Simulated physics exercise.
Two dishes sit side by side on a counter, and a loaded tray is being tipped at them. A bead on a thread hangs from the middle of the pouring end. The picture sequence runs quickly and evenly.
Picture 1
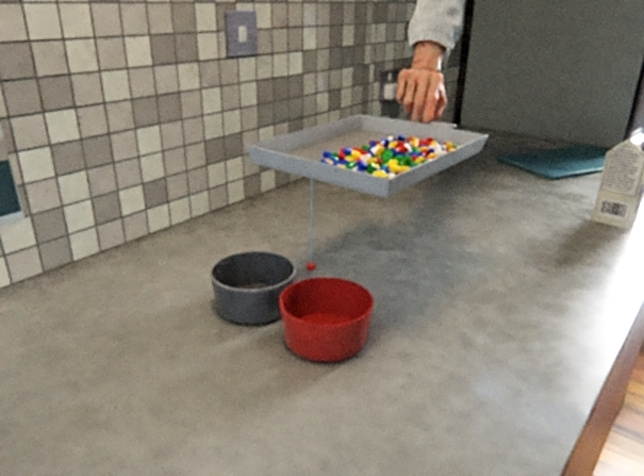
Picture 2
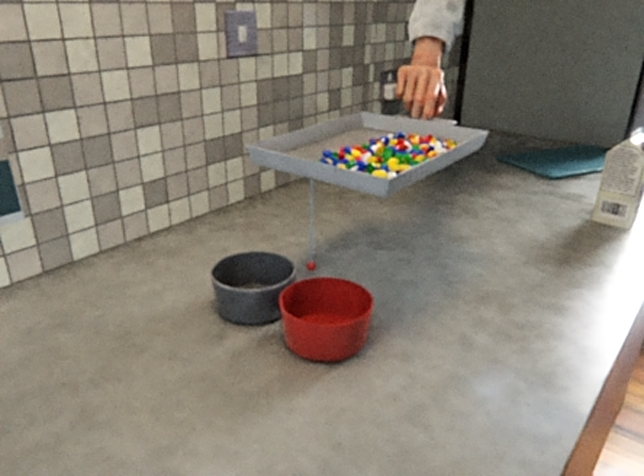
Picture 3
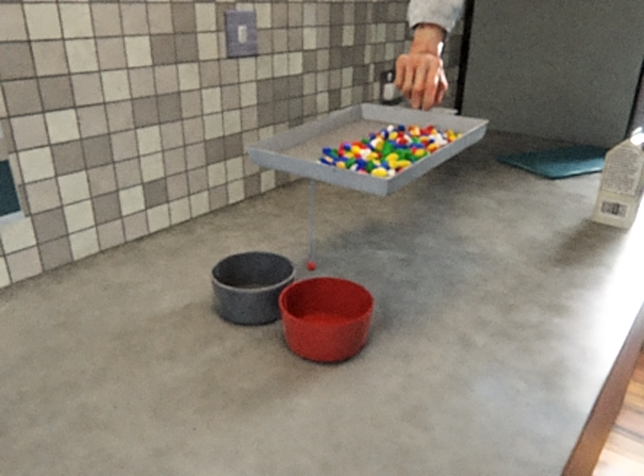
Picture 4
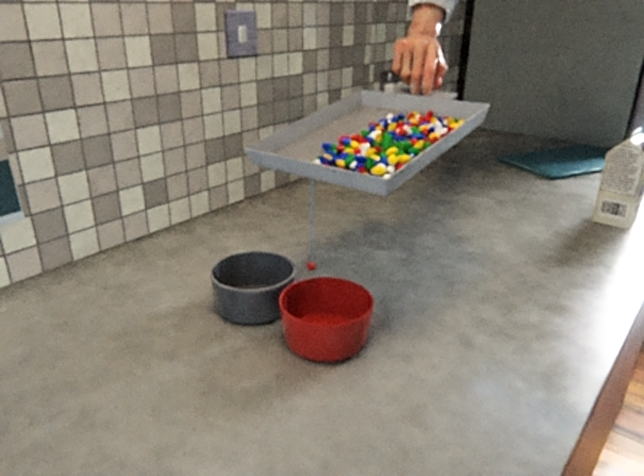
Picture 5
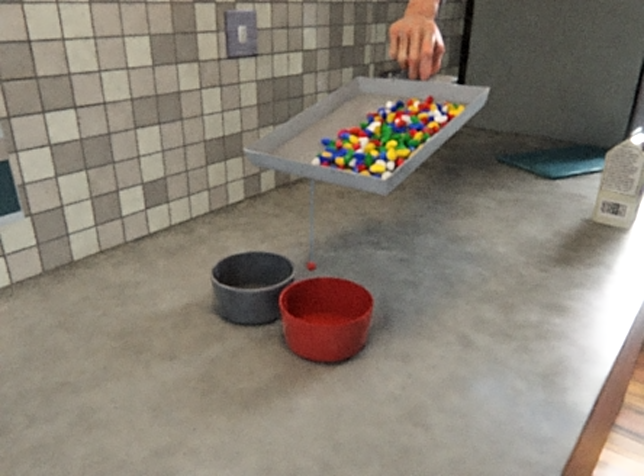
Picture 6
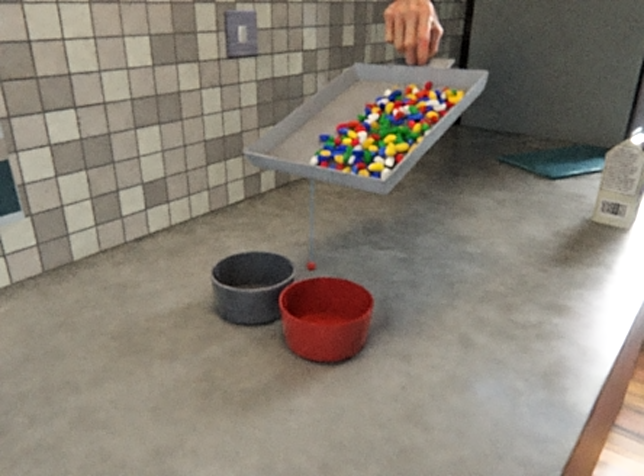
A hand raises the far end of a gray tray of colorful jelly beans, tilting it toward two bowls.
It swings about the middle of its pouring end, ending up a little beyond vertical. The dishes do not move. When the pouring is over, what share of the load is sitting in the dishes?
The dishes hold more than half of it.
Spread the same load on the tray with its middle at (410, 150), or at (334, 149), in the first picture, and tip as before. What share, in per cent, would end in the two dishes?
It comes to about 70 per cent the first time and about 80 per cent the second.
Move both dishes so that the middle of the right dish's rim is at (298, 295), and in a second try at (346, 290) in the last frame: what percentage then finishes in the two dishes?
80 and 20 %.
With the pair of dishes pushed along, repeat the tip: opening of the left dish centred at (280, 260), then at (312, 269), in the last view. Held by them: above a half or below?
In order, they'd catch a minor share, and next a minor share.
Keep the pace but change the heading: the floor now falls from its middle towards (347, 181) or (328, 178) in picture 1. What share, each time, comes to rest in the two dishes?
Around 50 percent for the first aim and around 60 percent for the second.
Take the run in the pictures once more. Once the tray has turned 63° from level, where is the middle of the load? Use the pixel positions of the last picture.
(328, 141).
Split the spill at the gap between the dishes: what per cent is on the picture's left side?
About 80 per cent.
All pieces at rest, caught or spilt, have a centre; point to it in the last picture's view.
Around (268, 316), give or take.
Just after the last frame, tray tipped steeply; every one on the tray.
A moment on, tray tipped past a quarter turn; almost all on the tray; just a few in the left dish; just a few outside both; just a few in the air.
Further on, tray tipped past a quarter turn; roughly a quarter in the right dish; roughly half in the left dish; roughly a quarter outside both.
When it is over, tray tipped past a quarter turn; roughly a quarter in the right dish; roughly half in the left dish; roughly a quarter outside both.
